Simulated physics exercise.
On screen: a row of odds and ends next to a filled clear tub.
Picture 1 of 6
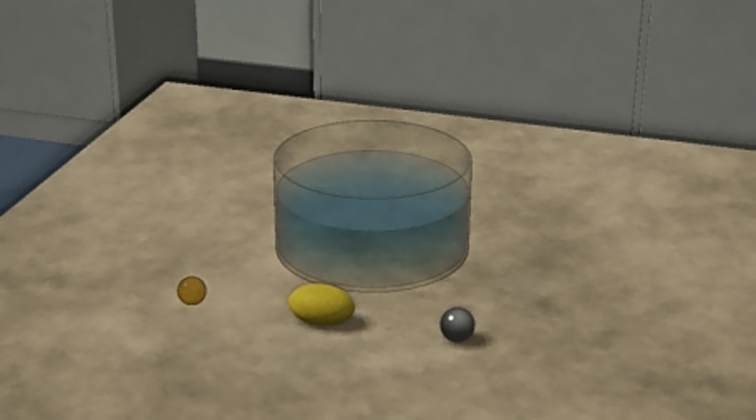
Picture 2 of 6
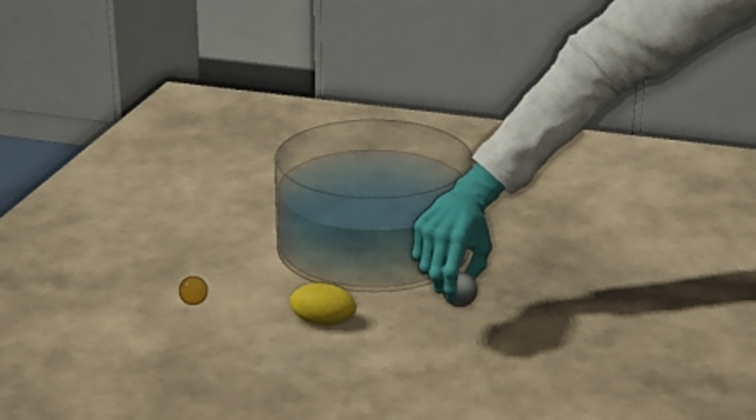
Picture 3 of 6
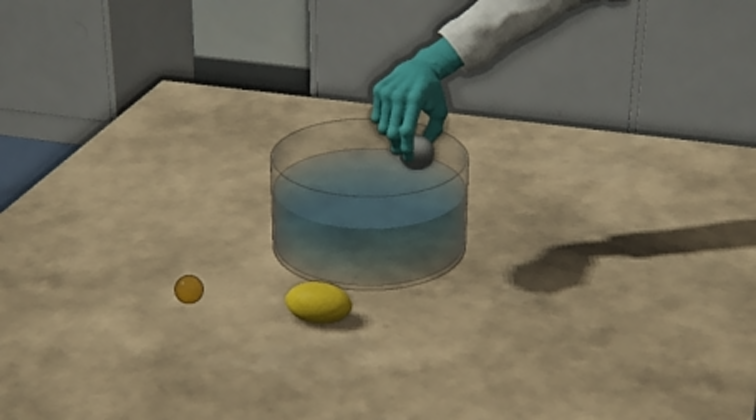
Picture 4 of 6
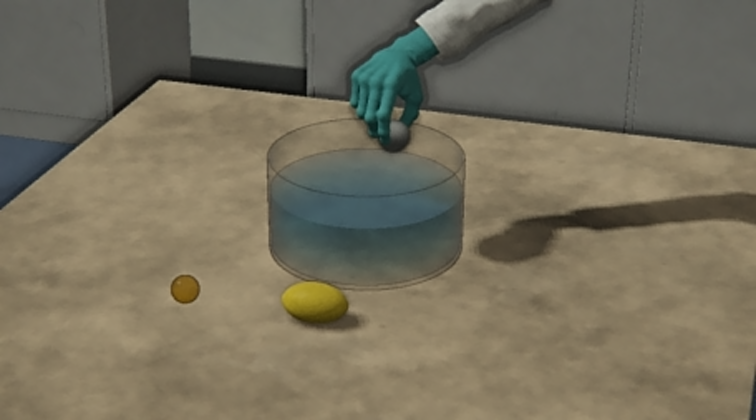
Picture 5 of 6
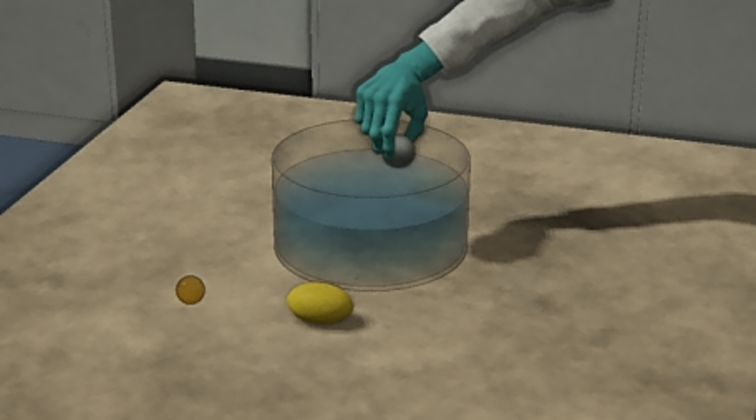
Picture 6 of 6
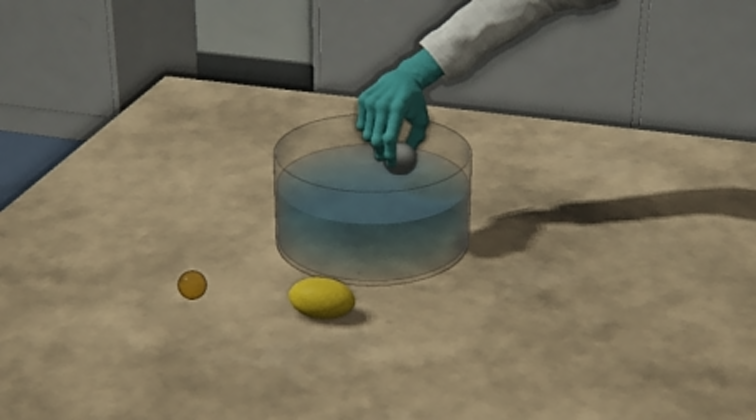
A teal-gloved hand in a pale sleeve reaches in from the upper right over a mottled tan tabletop, seen from slightly above with grey panels behind. A clear round tub of blue liquid stands at centre, an amber marble, yellow lemon and dark grey ball in front, left to right. The hand lifts the ball, carries it up and left above the tub, then lowers it near the surface as the view shifts slightly.
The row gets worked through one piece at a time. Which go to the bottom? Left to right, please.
Starting at the left, it drops under, then it rides the liquid, then it drops under.
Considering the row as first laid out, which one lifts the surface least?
You want the left-hand body.
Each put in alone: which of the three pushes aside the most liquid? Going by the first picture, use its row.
Answer: The central body.
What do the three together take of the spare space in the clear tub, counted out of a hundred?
8 %.
Soon after, the steel ball goes to the bottom.
Later, the lemon floats.
In the end, the glass marble goes to the bottom; afloat, lemon.
